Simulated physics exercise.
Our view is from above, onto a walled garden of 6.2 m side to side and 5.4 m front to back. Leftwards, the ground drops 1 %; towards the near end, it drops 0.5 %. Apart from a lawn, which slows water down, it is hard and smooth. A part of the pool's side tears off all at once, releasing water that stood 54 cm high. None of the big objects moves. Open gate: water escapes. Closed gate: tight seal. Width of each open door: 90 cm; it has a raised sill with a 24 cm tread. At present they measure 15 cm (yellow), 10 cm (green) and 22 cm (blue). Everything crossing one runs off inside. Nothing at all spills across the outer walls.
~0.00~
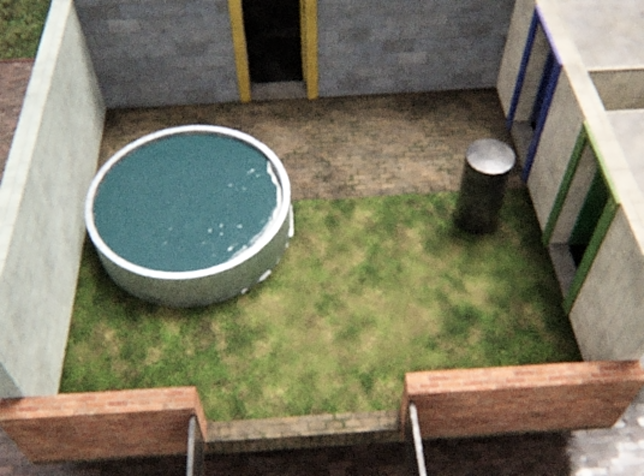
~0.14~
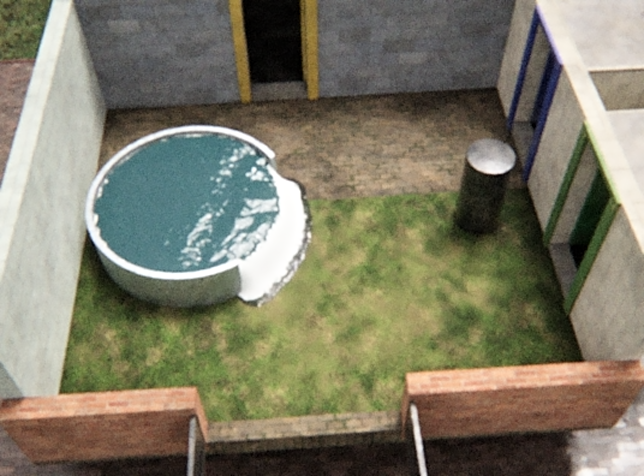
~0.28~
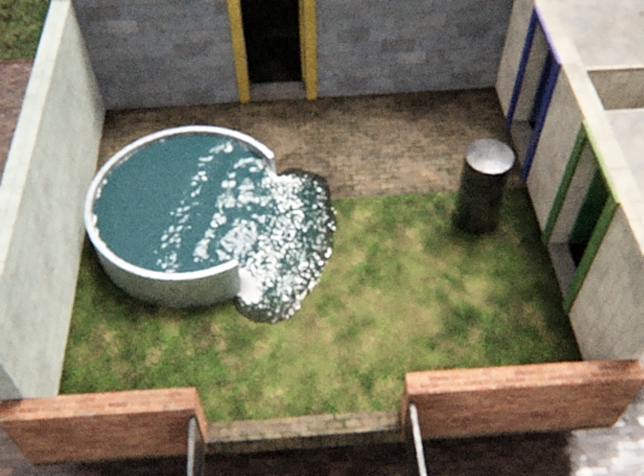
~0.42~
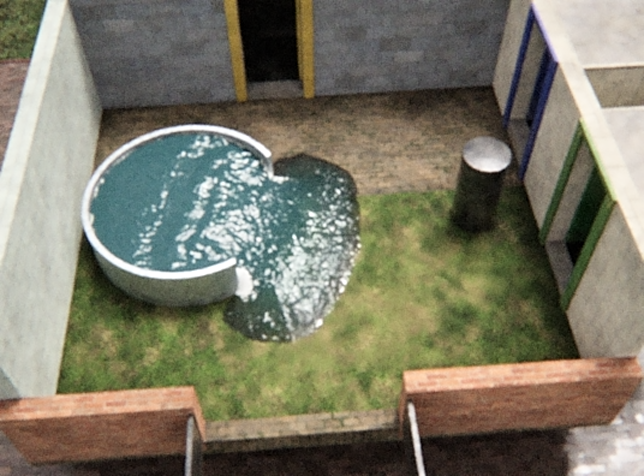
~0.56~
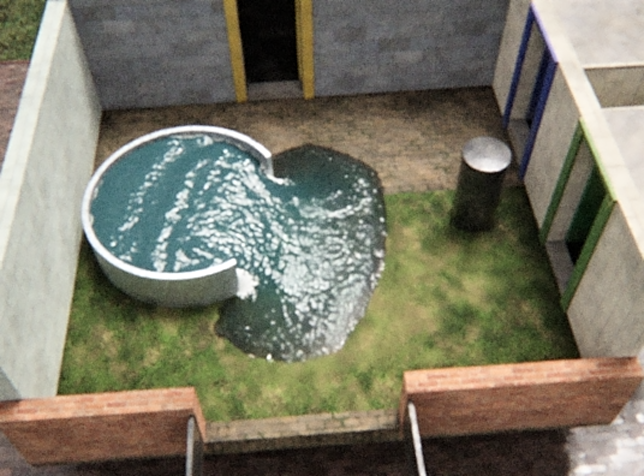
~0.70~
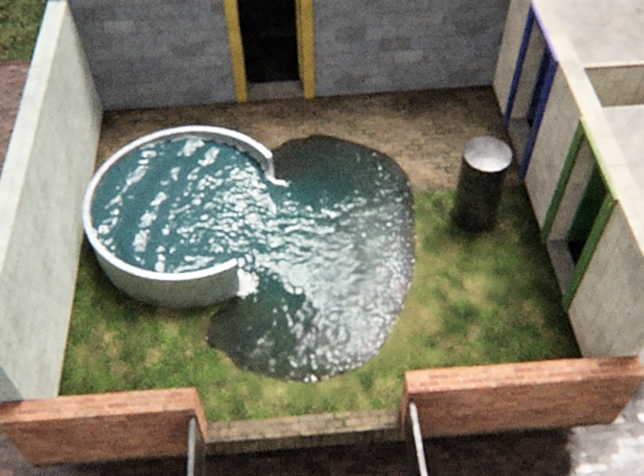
The clip shows a round pool in a walled garden, seen from above, as its right side breaks open and water pours out, spreading in a widening dark sheet across the grass and paving while the metal cylinder stands still.
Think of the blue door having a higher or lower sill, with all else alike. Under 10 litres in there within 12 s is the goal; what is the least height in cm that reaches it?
Close to 12 cm is just enough.
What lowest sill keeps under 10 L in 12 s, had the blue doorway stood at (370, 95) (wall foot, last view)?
Around 7.0 cm would do it.
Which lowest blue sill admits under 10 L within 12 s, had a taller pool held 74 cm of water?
I'd go with near 19 cm then.
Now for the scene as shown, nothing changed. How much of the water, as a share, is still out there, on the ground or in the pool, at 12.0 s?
Roughly 78 per cent of the water.
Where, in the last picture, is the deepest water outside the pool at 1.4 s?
(283, 252).
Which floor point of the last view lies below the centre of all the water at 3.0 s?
Around (338, 244).
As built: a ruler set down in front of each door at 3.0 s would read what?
In cm - yellow: 1, green: 16, blue: 14.
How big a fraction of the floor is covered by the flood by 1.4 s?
Close to 45 per cent of it is wet.
After 1.4 s water covers 45 % of the floor, deepest (24 cm) near (283, 252); it has not reached the blue door.
After 3.0 s water covers 65 % of the floor, deepest (32 cm) near (589, 392); 14 cm at the blue door, 0 litres in over its 22 cm sill.
After 12.0 s water covers 100 % of the floor, deepest (14 cm) near (102, 126); 3 cm at the blue door, 0 litres in over its 22 cm sill.
At the blue door as built, the water arrived by 1.7 s and peaked near 16 cm at 2.6 s.
With a sill of 10.5 cm, 19 litres would have come in within the 12 s; with 14 cm, 3 litres. So under 10 litres takes about 12 cm.
